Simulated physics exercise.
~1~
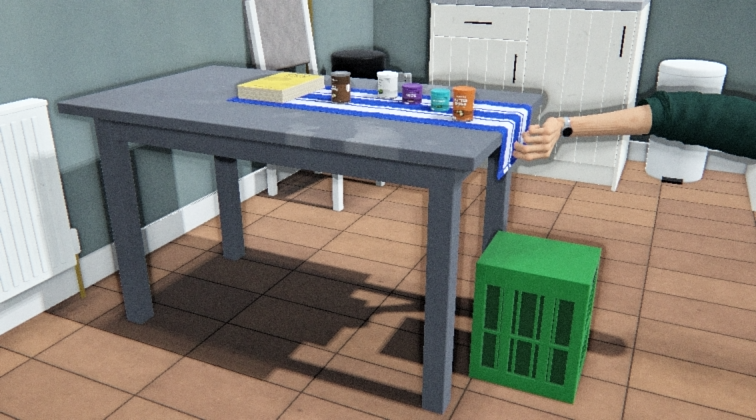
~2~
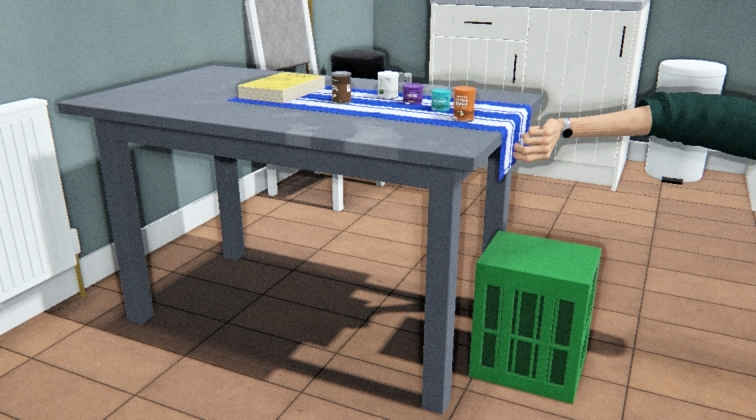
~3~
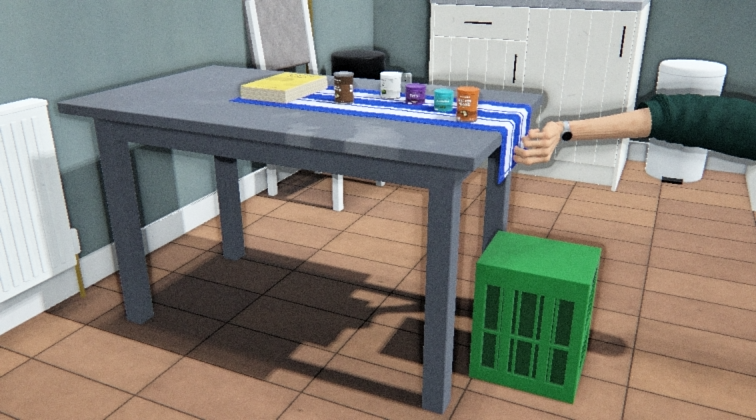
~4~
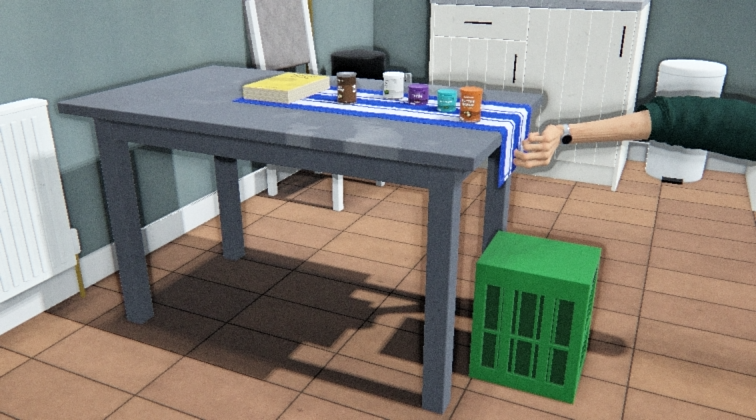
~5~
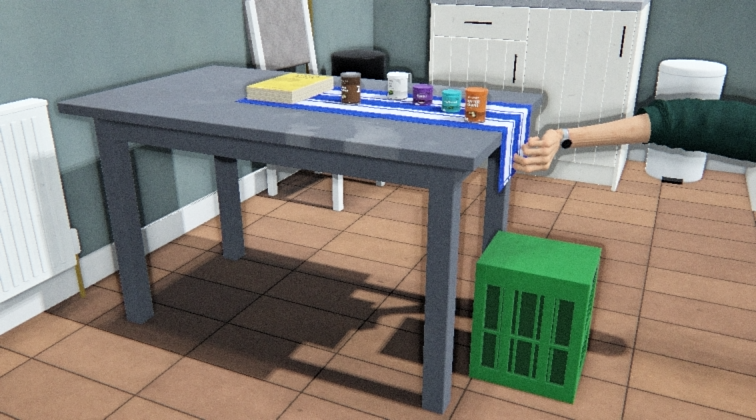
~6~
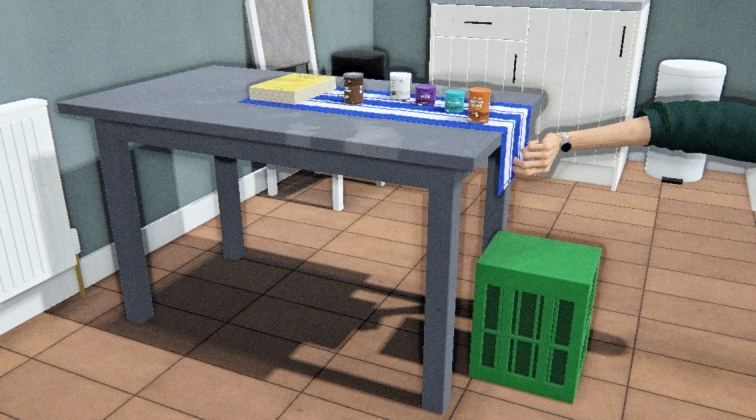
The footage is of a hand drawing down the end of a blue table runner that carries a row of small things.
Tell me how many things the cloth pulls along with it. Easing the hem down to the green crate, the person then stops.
It pulls along two.
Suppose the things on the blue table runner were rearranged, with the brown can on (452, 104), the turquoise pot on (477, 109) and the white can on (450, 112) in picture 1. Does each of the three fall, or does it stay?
As for the brown can, it tips off; the turquoise pot tips off; the white can tips off.
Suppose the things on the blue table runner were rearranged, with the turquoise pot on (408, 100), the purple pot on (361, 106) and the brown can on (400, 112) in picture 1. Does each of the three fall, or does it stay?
You'd see the turquoise pot hang on, the purple pot hang on and the brown can hang on.
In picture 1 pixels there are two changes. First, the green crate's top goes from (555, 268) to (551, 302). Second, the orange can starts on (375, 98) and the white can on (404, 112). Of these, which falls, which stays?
The orange can stays aboard; the white can is lost.
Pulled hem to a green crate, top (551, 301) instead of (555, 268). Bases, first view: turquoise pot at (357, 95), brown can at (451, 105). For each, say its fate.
Observed: Turquoise pot remains seated; brown can departs.
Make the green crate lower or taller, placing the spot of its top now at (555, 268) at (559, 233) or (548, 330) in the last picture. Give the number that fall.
For the first height 1, for the second 4.
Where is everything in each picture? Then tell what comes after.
The first picture shows hem (498, 180); orange can (464, 88); turquoise pot (440, 90); purple pot (412, 85); white can (388, 73); brown can (341, 73); top of the crate (555, 268).
The second picture shows hem (499, 181); orange can (465, 88).
The third picture shows hem (498, 184); turquoise pot (444, 91).
The fourth picture shows hem (498, 188); purple pot (418, 86); top of the crate (555, 268).
The fifth picture shows hem (498, 192); white can (398, 74).
The sixth picture shows hem (498, 196); orange can (480, 90); turquoise pot (455, 92); purple pot (426, 86); white can (400, 74); brown can (353, 74).
A little later, hem near (512, 211); orange can gone.
Next, hem on the crate; orange can and turquoise pot gone.
When it is over, hem on the crate; orange can and turquoise pot gone. The answer is two.
